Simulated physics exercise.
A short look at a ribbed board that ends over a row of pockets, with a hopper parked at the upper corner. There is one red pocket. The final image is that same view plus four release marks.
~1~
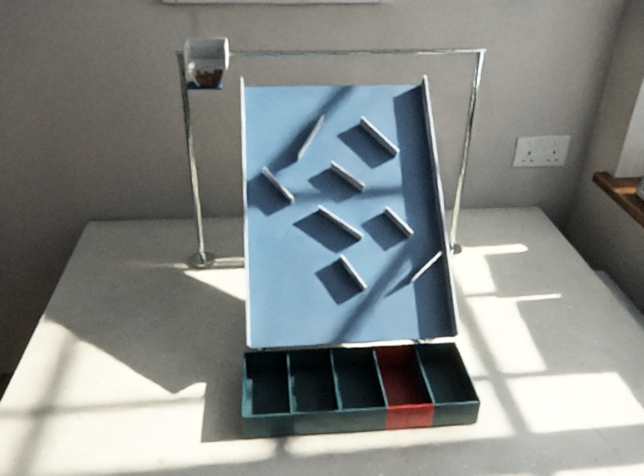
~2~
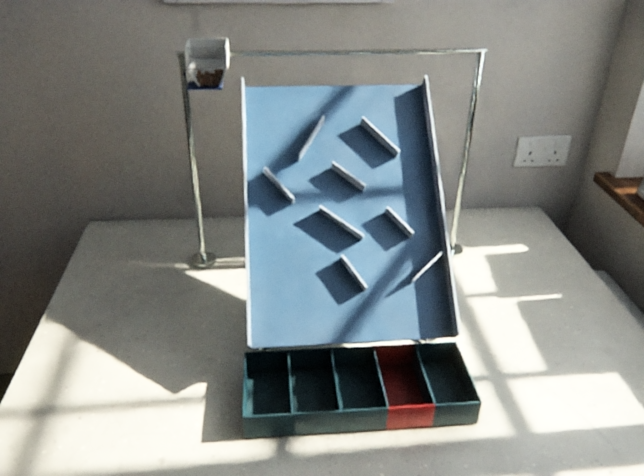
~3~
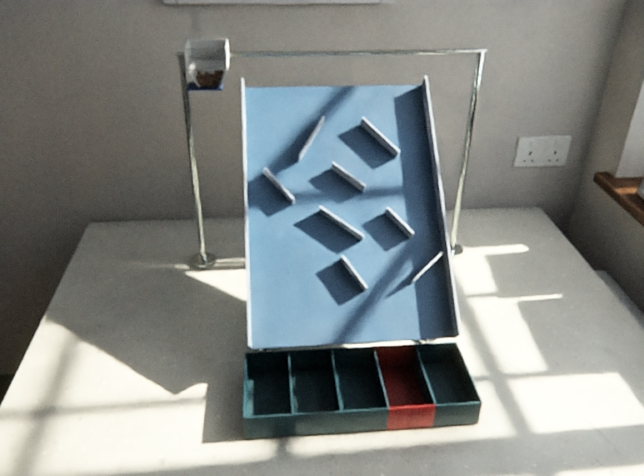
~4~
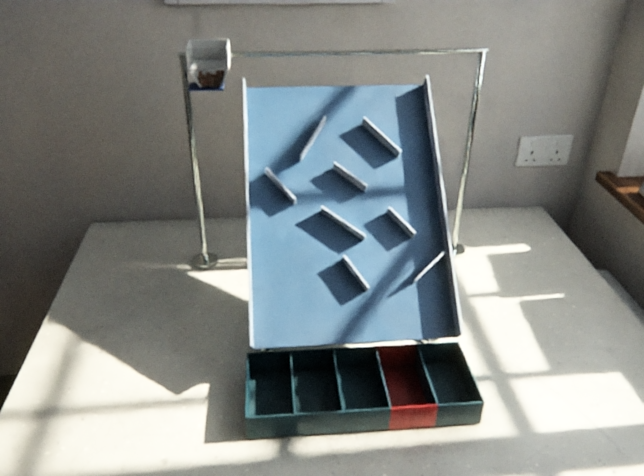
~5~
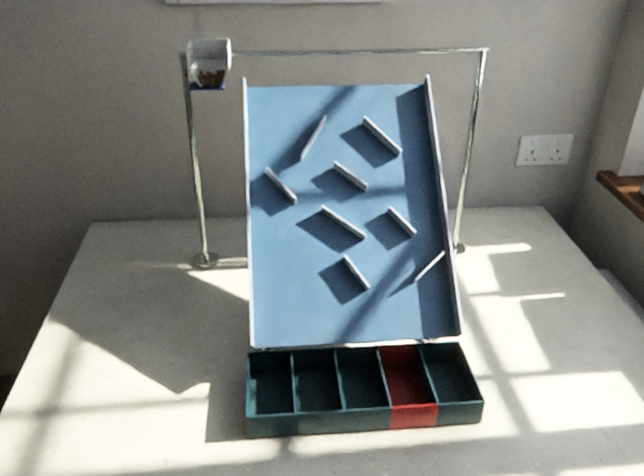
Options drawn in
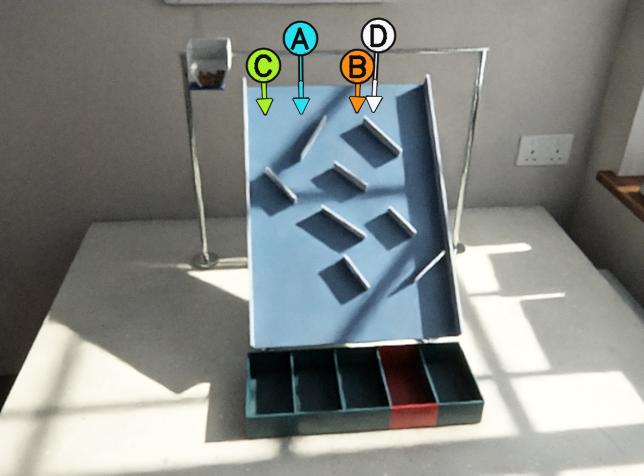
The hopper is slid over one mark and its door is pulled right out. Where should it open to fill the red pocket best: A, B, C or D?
Mark B.
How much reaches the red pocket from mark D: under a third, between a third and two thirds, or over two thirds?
Between a third and two thirds.
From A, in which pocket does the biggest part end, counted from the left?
The third from the left.
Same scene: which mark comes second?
D it is.
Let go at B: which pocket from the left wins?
It is the fourth one.
On the marked copy, mark A meets the board at (301, 108); mark B meets the board at (357, 106); mark C meets the board at (265, 108); mark D meets the board at (373, 106).
For mark A, just a few in the red pocket, almost all in other pockets.
For mark B, the larger part in the red pocket, roughly a quarter in other pockets, just a few held on the board.
For mark C, about a tenth in the red pocket, the larger part in other pockets, about a tenth outside the box.
For mark D, roughly a third in the red pocket, roughly half in other pockets, about a tenth held on the board.
